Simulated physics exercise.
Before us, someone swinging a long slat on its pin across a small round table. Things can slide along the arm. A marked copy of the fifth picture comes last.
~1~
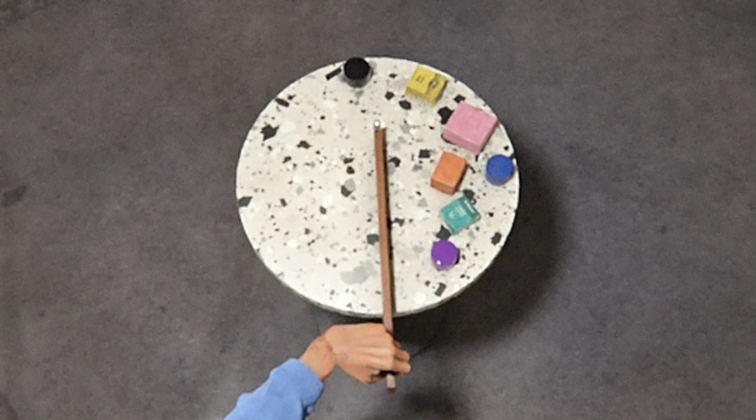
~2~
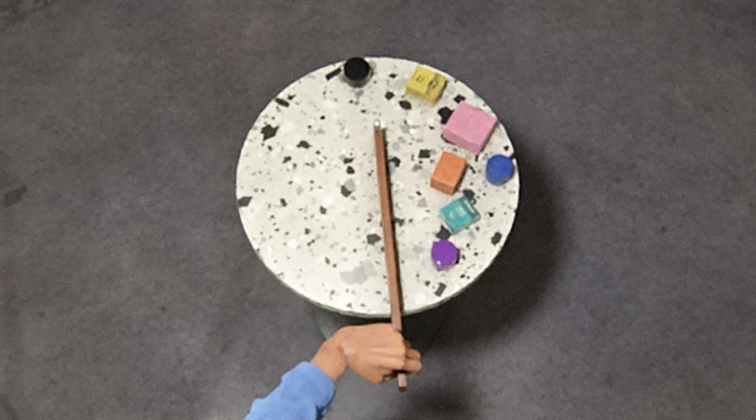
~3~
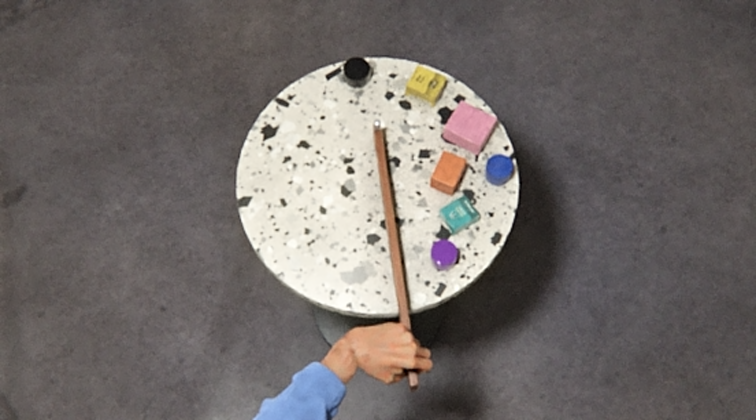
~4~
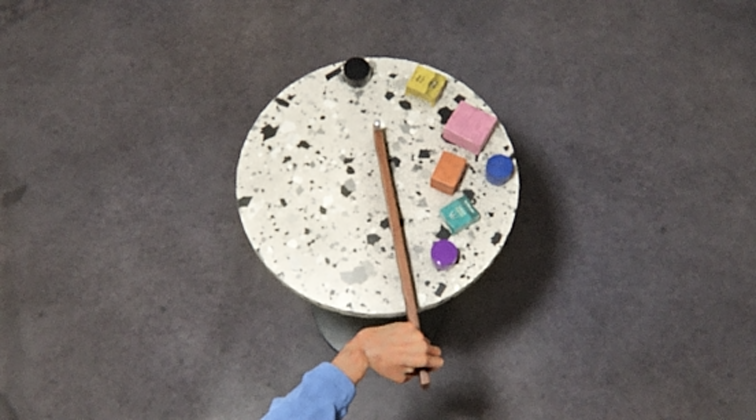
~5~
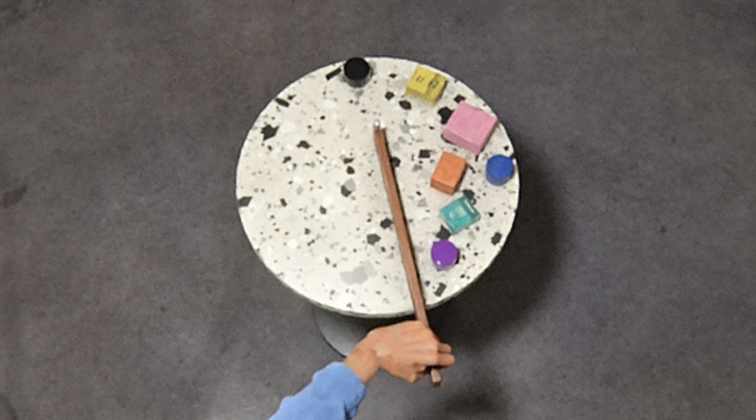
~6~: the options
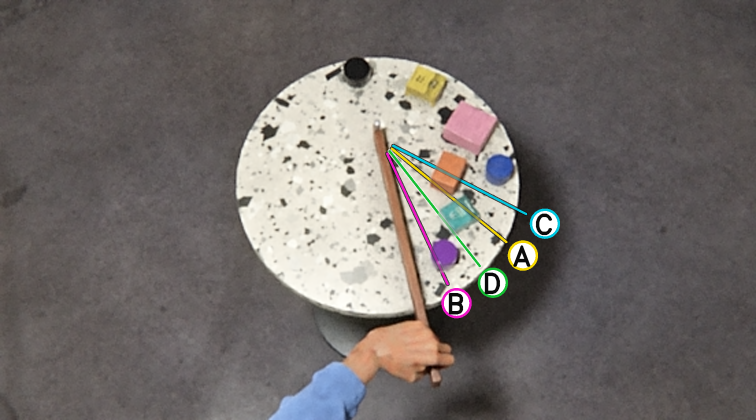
A long brown wooden slat lies across a small round table with a speckled white top, seen from above on a grey floor. A black pot sits near the top edge, with yellow, pink, orange and turquoise blocks, a blue tin and a purple pot along the right. A blue-sleeved hand slowly swings the slat's near end rightward, its far end staying put, while the objects and camera remain still.
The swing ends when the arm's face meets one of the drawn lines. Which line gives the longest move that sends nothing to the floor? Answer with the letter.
Line A.
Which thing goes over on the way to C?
It is the purple pot.
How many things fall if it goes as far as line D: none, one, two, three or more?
By then, none.
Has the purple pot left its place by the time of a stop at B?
By then, yes.
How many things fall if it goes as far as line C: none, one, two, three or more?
By then, one.
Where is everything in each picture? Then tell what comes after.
The first picture shows black pot (357, 73); purple pot (444, 255); orange block (448, 173).
The second picture shows arm (385, 208); turquoise box (459, 215).
The third picture shows arm (389, 208); blue tin (499, 170).
The fourth picture shows arm (392, 207); black pot (357, 73).
The fifth picture shows arm (396, 207); orange block (448, 173); turquoise box (459, 215); yellow packet (426, 86).
On the marked copy, A at (448, 194); B at (417, 217); C at (458, 179); D at (433, 207).
Following A. Soon after the start, arm (416, 200); purple pot (458, 250); blue tin (499, 170).
Later, arm (434, 190); purple pot (488, 233); turquoise box (467, 208).
In the end, arm (443, 182); purple pot (504, 219); turquoise box (477, 196); nothing has fallen.
As for the rest, B is safe but short; C drops the purple pot; D is safe but short.
